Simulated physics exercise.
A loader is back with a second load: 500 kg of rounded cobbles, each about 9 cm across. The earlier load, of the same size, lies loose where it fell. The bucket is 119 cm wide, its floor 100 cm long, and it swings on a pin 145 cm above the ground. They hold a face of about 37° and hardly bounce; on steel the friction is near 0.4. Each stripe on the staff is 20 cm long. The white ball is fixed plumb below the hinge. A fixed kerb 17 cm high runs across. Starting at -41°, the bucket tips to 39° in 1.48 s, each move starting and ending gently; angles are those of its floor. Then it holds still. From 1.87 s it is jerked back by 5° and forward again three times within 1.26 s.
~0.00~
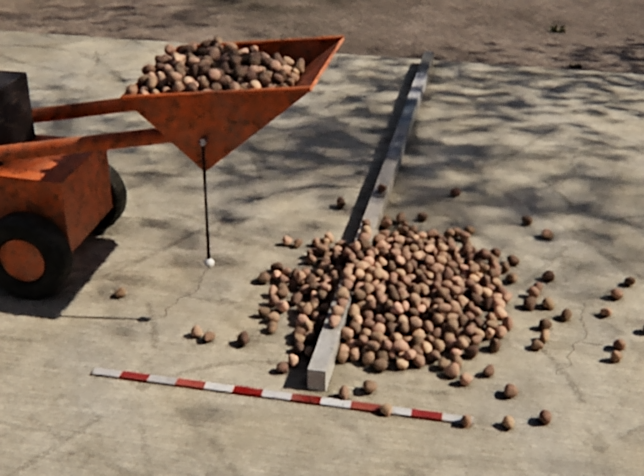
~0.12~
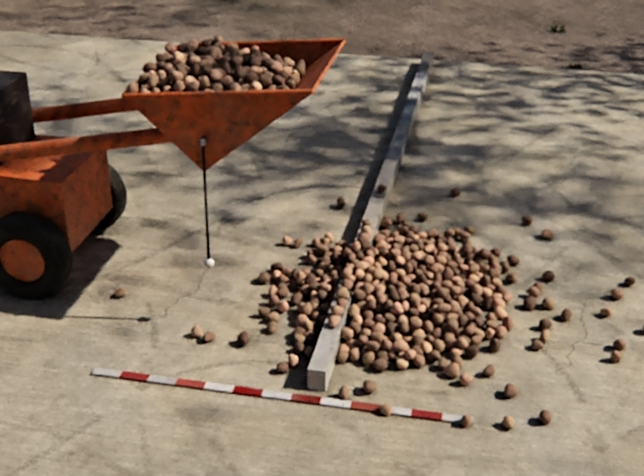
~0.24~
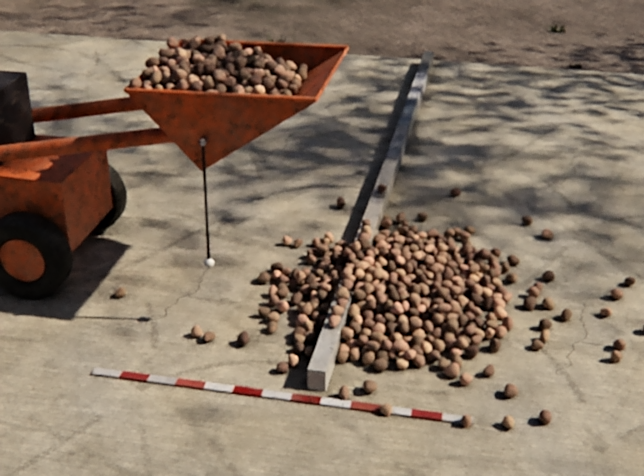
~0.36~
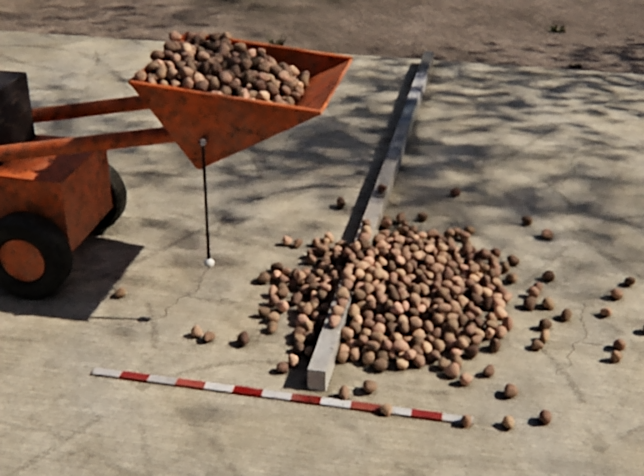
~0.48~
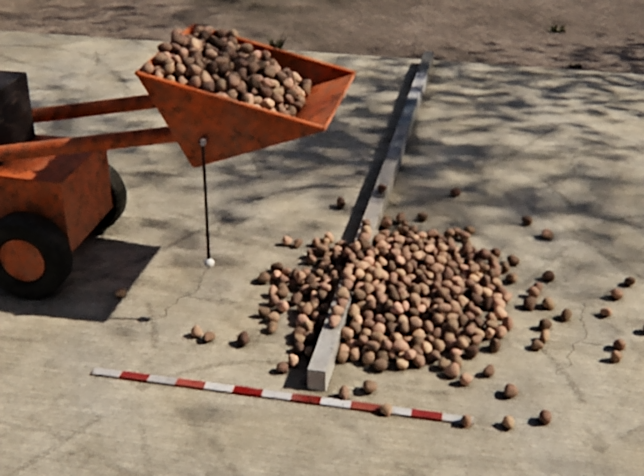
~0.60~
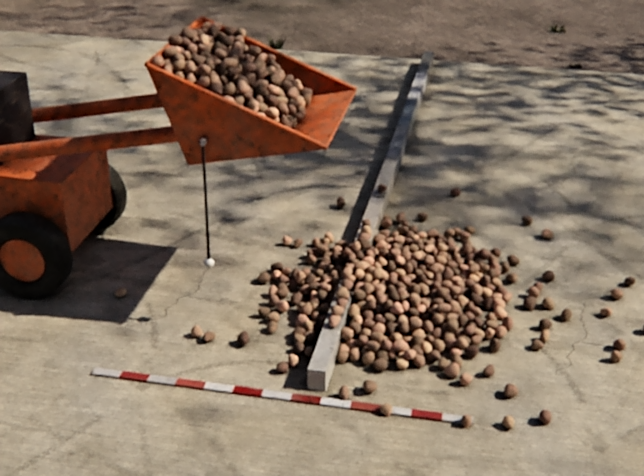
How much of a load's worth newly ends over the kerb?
About 62 per cent.
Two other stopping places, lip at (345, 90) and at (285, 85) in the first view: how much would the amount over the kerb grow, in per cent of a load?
Near 90 per cent from the first place, 40 from the second.
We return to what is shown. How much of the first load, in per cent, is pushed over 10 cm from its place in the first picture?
About 15 per cent.
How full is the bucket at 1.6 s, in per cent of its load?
Roughly 40 per cent is still inside.
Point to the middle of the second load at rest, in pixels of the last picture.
Around (374, 275).
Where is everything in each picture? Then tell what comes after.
The first frame shows lip at (311, 89), floor tilted -41°, highest stones at (229, 58). The earlier load is highest near (366, 259), 24 cm above ground level, 19 % on this side of the kerb, 81 % over the kerb.
The second frame shows lip at (312, 92), floor tilted -39°, highest stones at (223, 55); the stones move at 0.1 m/s on average.
In the third frame, the bucket is at -35°, its lip at (316, 100); the top of the load is at (209, 52); the stones move at 0.2 m/s on average.
The fourth frame shows lip at (321, 113), floor tilted -29°, highest stones at (191, 44); the stones move at 0.3 m/s on average.
In the fifth frame, the bucket is at -21°, its lip at (325, 129); the top of the load is at (191, 37); the stones move at 0.4 m/s on average.
The sixth frame shows lip at (326, 148), floor tilted -12°, highest stones at (201, 36); the stones move at 0.4 m/s on average.
After 1.1 s the floor is at 27°; in per cent of one load, 99 in the bucket, 20 on this side of the kerb, 81 over the kerb; the foremost stones are at (624, 314).
After 1.6 s the floor is at 39°; in per cent of one load, 41 in the bucket, 65 on this side of the kerb, 94 over the kerb; the foremost stones are at (624, 314).
After 3.6 s the floor is at 39°; in per cent of one load, 0 in the bucket, 57 on this side of the kerb, 143 over the kerb; the foremost stones are at (625, 314).
After 6.3 s the floor is at 39°; in per cent of one load, 0 in the bucket, 57 on this side of the kerb, 143 over the kerb; the foremost stones are at (625, 314). Net gain over the kerb, 62.
